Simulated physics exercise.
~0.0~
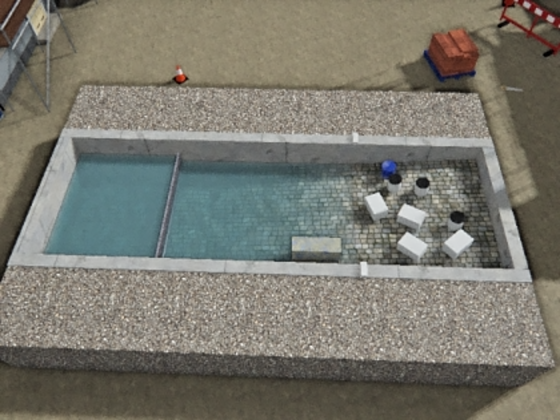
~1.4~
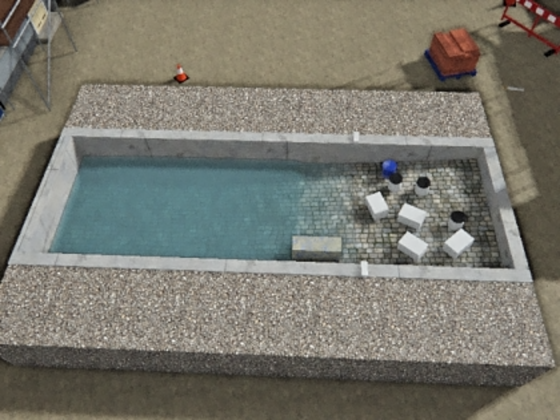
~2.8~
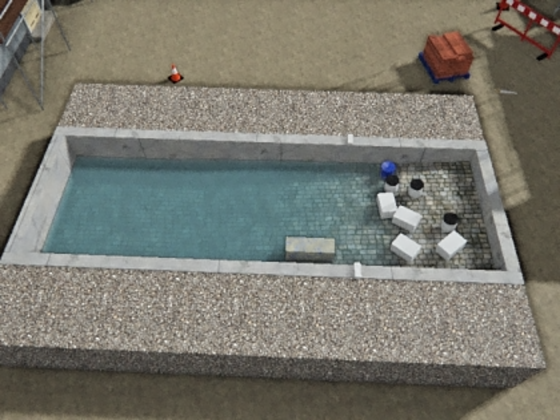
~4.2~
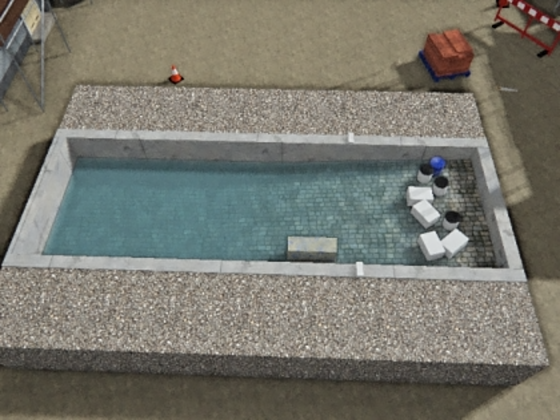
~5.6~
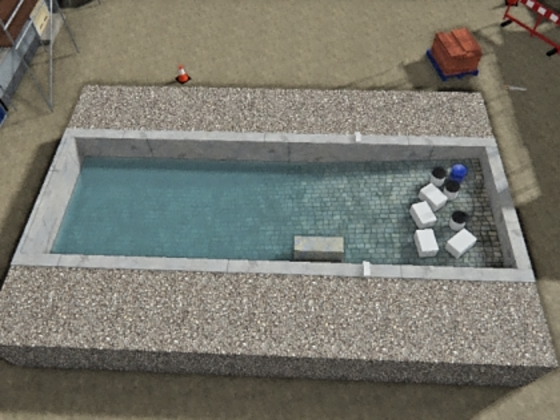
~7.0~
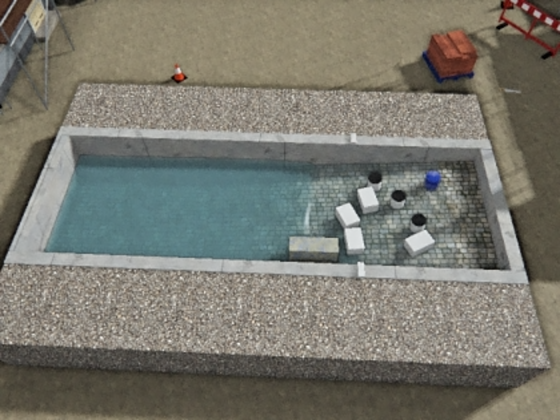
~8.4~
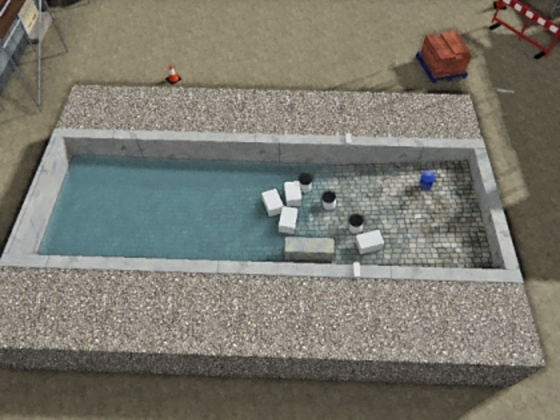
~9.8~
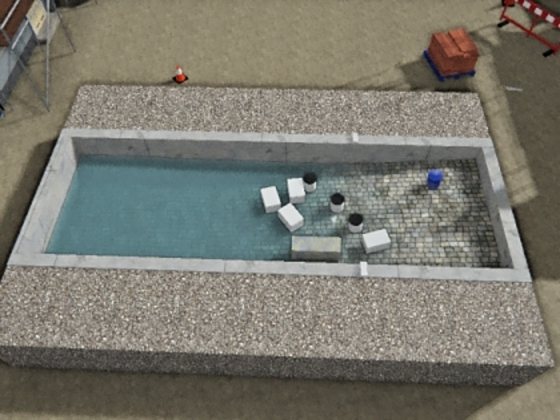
In a stone basin, water pushes blocks and buckets right, then draws most back left.
